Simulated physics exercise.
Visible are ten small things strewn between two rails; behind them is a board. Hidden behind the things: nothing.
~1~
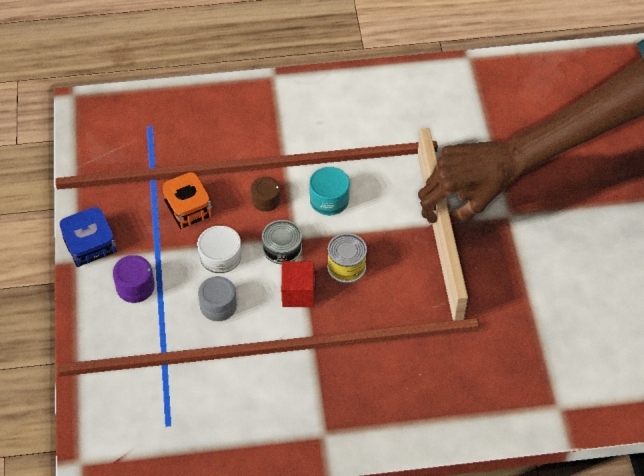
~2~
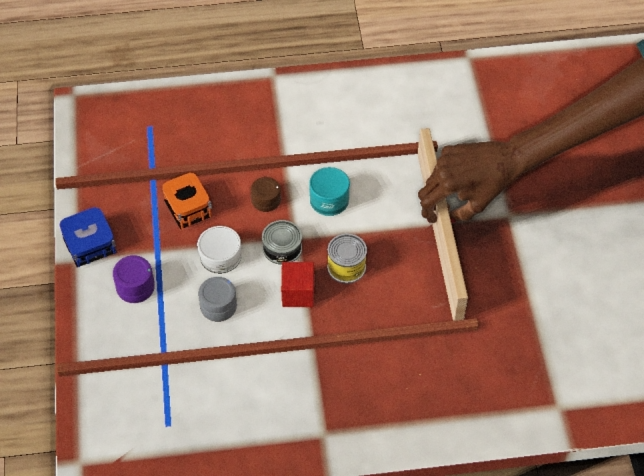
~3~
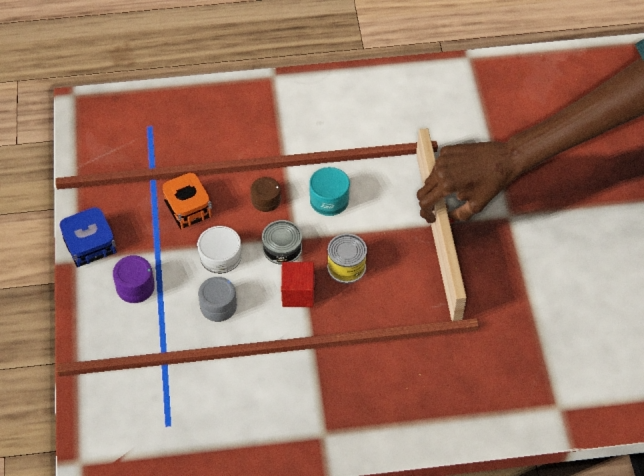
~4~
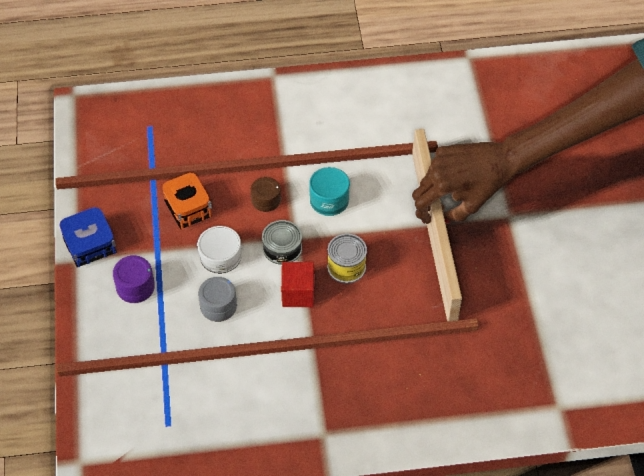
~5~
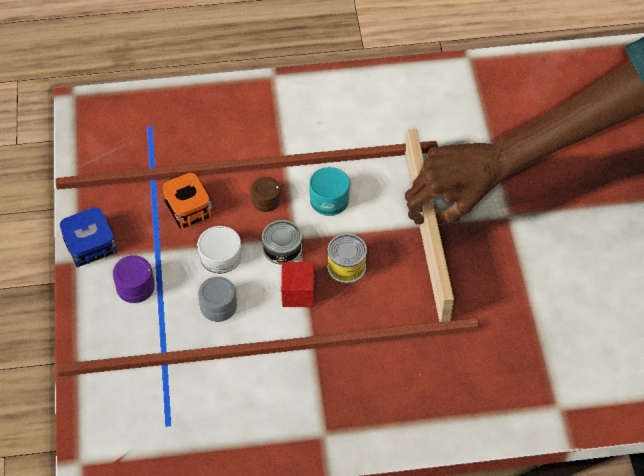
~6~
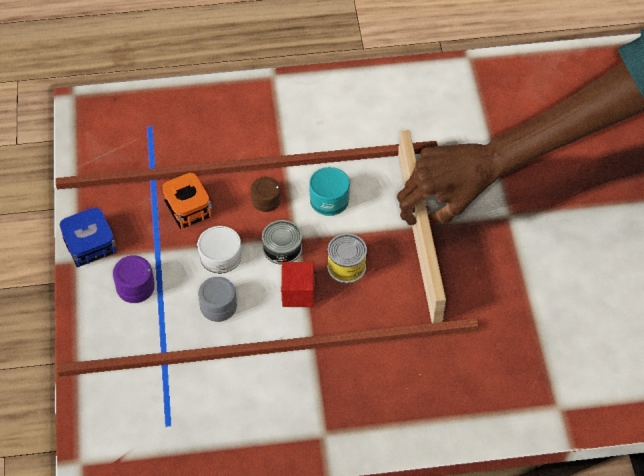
At first, a hand holds a wooden board upright at the right end of two rails, with ten small coloured objects scattered between them and a blue line crossing near the left. The hand then slides the board a short way left, without touching the objects, which all stay still.
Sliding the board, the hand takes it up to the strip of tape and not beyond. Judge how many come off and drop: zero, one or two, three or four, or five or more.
Zero lost.
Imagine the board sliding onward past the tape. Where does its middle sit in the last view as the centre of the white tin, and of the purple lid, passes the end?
White tin over the end: About (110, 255). Purple lid over the end: About (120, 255).
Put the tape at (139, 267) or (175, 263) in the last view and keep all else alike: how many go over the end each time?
On the floor, 0 then 0.
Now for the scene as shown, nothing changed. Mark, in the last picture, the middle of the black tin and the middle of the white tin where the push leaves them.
The black tin finishes at (138, 248); the white tin finishes at (103, 269).
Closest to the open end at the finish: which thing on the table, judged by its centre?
That one is the blue case.
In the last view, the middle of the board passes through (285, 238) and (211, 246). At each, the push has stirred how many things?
5 by the first point, 9 by the second.
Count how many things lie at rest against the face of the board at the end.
5 end up touching it.
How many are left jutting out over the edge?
My count gives 1.
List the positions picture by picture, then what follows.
The first picture shows blue case (88, 237); purple lid (134, 279); orange case (187, 200); board (441, 222); tape (158, 264).
The second picture shows purple lid (134, 279); white tin (220, 250).
The third picture shows orange case (187, 201); yellow pot (347, 259).
The fourth picture shows blue case (88, 237); brown lid (266, 194).
The fifth picture shows purple lid (134, 279); grey lid (218, 299).
The sixth picture shows blue case (88, 237); purple lid (134, 279); orange case (187, 201); board (421, 224); tape (158, 264).
Early on, none off yet; blue case at rest near (88, 237); purple lid at rest near (134, 279); orange case at rest near (187, 201).
Finally, the number that fall off is zero.
